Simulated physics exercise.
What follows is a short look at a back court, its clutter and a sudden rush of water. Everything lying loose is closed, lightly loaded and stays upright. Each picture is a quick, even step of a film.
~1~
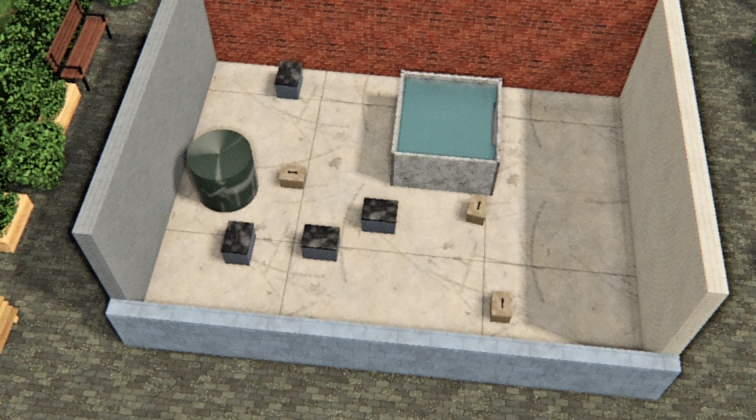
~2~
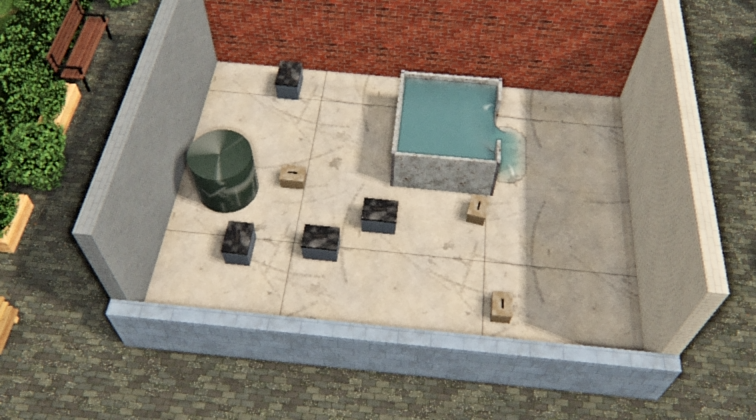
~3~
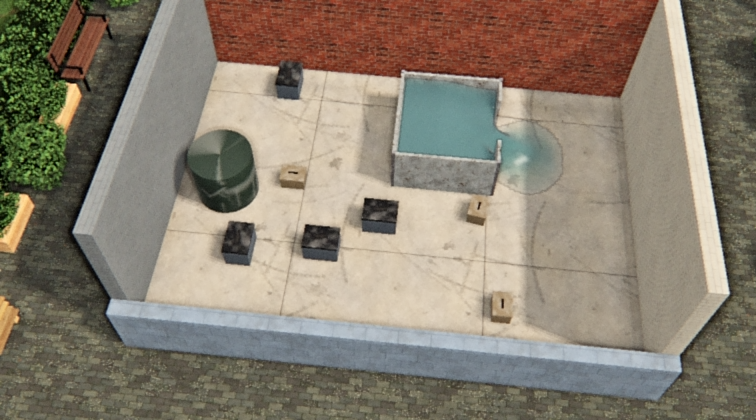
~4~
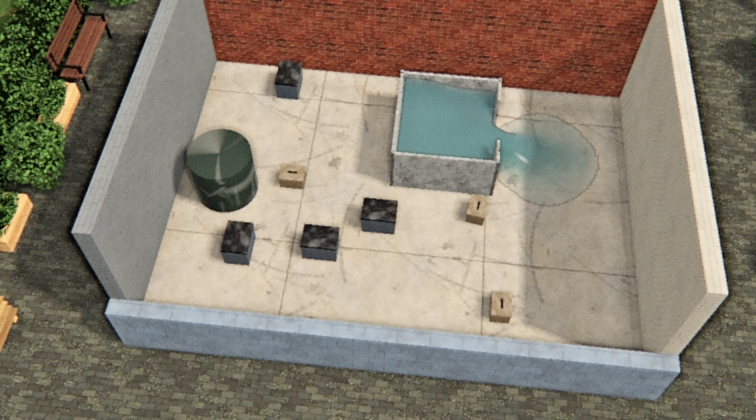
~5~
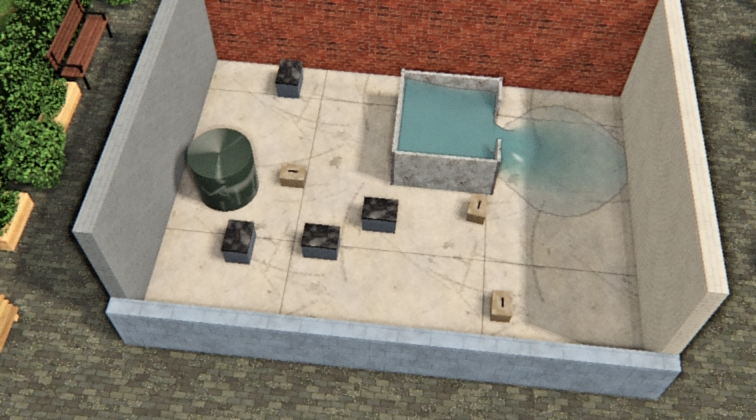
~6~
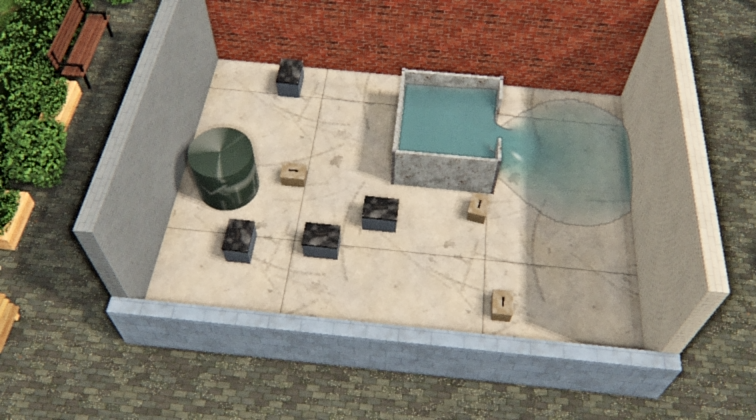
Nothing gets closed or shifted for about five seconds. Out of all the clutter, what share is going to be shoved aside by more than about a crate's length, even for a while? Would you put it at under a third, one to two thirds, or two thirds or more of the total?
I would put it at under a third of the total.
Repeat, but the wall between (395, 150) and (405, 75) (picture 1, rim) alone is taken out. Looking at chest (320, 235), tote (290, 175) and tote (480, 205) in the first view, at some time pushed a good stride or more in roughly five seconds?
One after the other: Swept aside, yes, never so far.
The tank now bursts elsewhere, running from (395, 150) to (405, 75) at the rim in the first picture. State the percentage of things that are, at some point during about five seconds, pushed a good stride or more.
Near 70 in a hundred.
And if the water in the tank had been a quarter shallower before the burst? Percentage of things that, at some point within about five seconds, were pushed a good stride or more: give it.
Around 0 in a hundred.
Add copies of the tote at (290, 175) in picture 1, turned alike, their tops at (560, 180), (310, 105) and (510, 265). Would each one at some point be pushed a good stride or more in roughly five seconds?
Results - 1: Ends up far away; 2: Doesn't go far; 3: Doesn't go far.
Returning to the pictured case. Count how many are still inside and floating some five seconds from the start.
The answer is 0.
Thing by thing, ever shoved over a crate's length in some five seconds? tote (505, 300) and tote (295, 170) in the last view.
In the order asked, the first one gets that far and the second one never gets that far.
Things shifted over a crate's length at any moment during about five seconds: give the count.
That adds up to 2.
A moment on, 0 of 7 are well off their spots; 0 afloat.
Next, 0 of 7 are well off their spots; 0 afloat.
Later, 0 of 7 are well off their spots; 0 afloat.
In the end, 2 of 7 are well off their spots, and 2 have been at some point; 0 afloat.
